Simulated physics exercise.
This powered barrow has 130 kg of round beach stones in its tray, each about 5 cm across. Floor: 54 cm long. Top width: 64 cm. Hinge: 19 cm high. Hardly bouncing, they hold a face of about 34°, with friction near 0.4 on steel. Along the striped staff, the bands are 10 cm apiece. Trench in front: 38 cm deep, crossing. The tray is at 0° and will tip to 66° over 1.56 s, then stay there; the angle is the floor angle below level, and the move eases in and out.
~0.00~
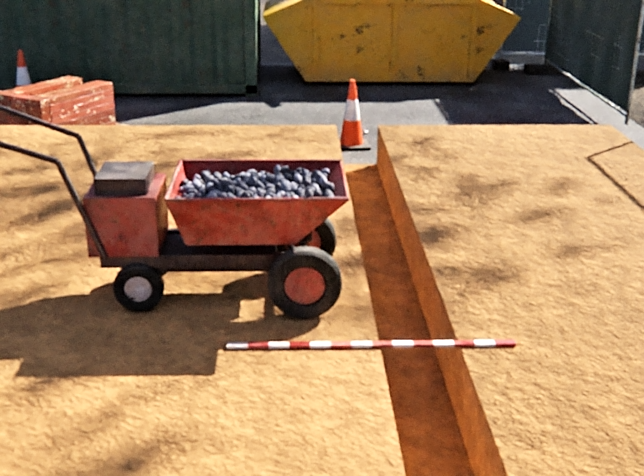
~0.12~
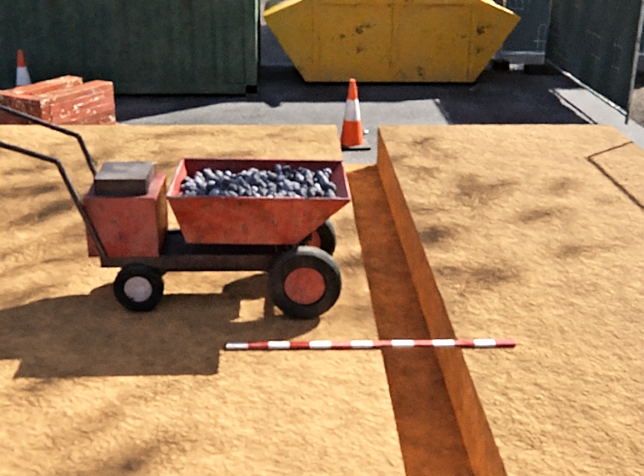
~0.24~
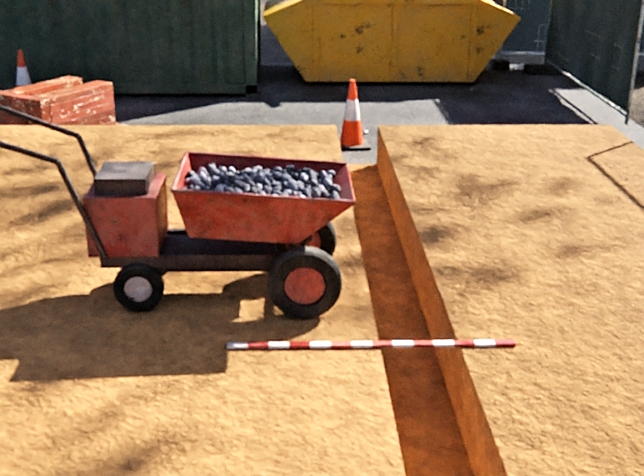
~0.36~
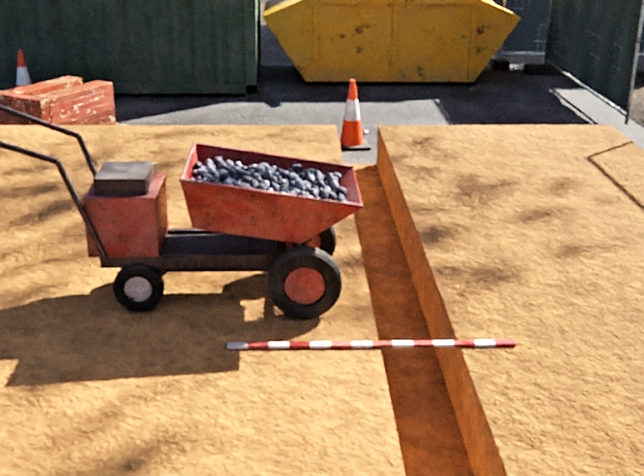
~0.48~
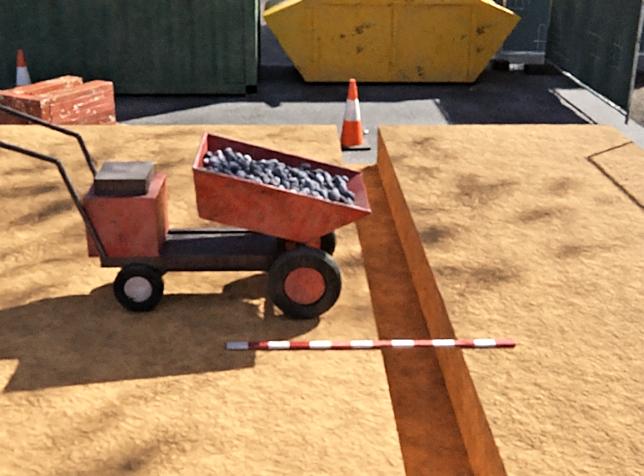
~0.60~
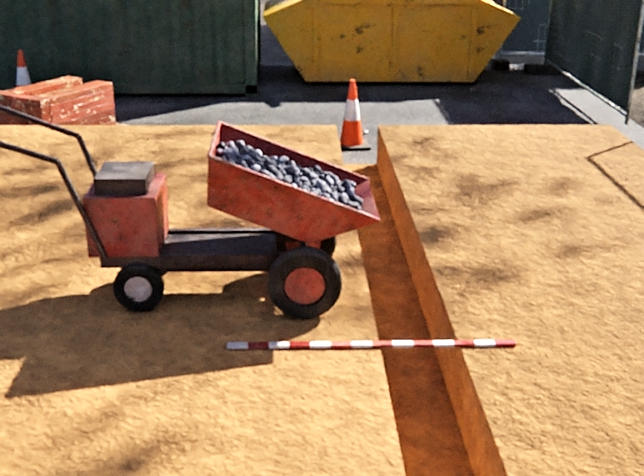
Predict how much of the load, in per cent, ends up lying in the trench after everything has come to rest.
Roughly 67 per cent of it.
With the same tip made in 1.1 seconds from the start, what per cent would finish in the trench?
About 60 percent, I'd say.
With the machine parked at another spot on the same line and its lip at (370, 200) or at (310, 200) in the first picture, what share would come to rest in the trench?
From the first spot near 40, from the second near 100 per cent.
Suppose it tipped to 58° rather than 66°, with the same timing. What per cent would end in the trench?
I'd guess some 70 in a hundred.
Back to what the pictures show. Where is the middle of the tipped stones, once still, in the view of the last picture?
Resting centre: About (424, 335).
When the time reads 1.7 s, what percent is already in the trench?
Around 40 per cent of it, at that instant.
After 1.2 s the floor is at 56°; 99 % in the tray, 1 % in the trench; the foremost stones are at (413, 256).
After 1.7 s the floor is at 66°; 36 % in the tray, 42 % in the trench, 23 % past the trench; the foremost stones are at (507, 280).
After 2.0 s the floor is at 66°; 11 % in the tray, 57 % in the trench, 33 % past the trench; the foremost stones are at (561, 273).
After 4.0 s the floor is at 66°; 0 % in the tray, 67 % in the trench, 33 % past the trench; the foremost stones are at (595, 277).
